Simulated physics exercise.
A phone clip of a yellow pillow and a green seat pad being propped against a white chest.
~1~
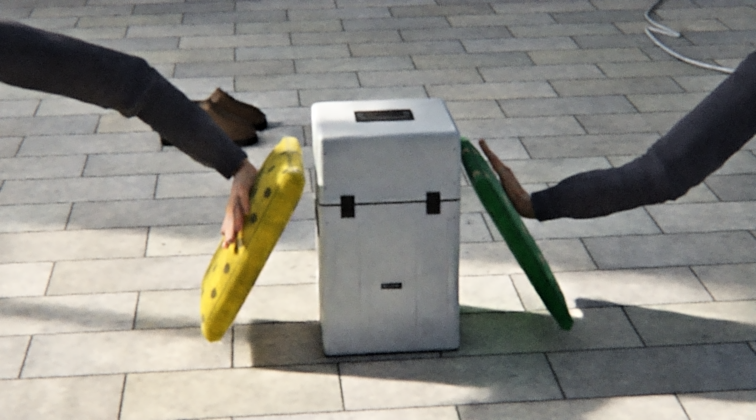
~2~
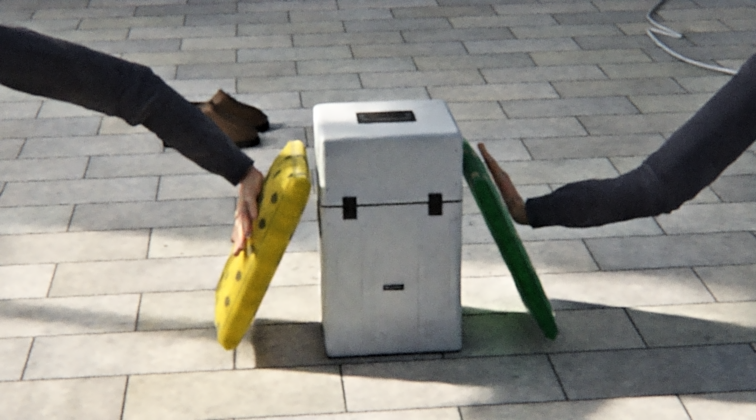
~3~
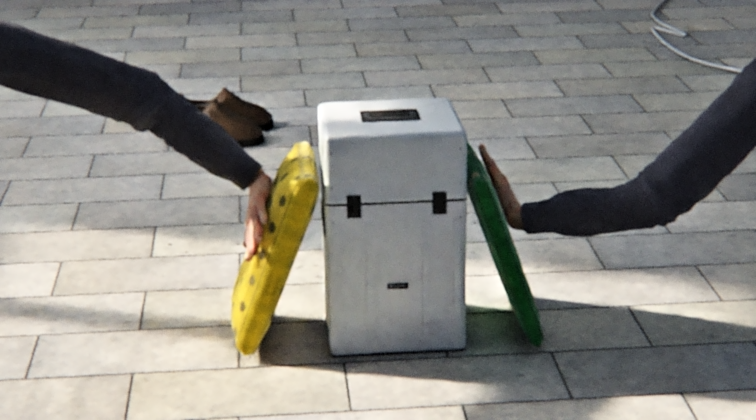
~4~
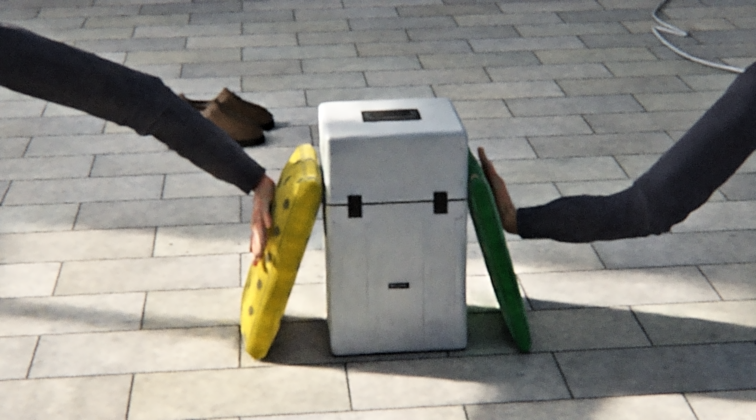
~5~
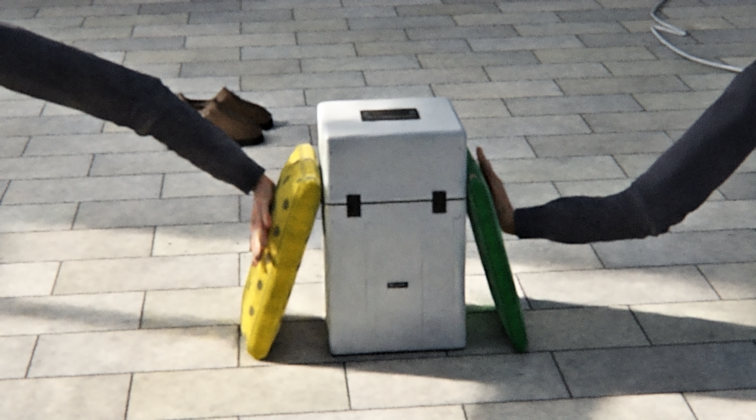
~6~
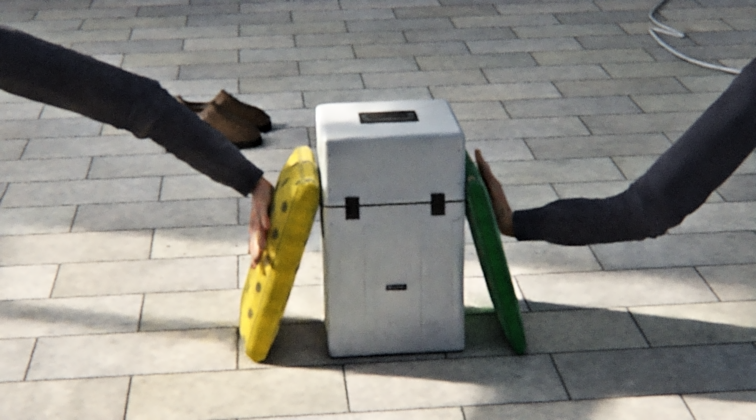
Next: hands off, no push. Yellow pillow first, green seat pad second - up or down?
Yellow pillow up, green seat pad up.
Then, 0.48 s after the last picture, pillow leaning near (281, 254); seat pad leaning near (486, 245).
At rest, pillow leaning near (281, 254); seat pad leaning near (486, 245). The yellow pillow remains propped up and the green seat pad keeps leaning.
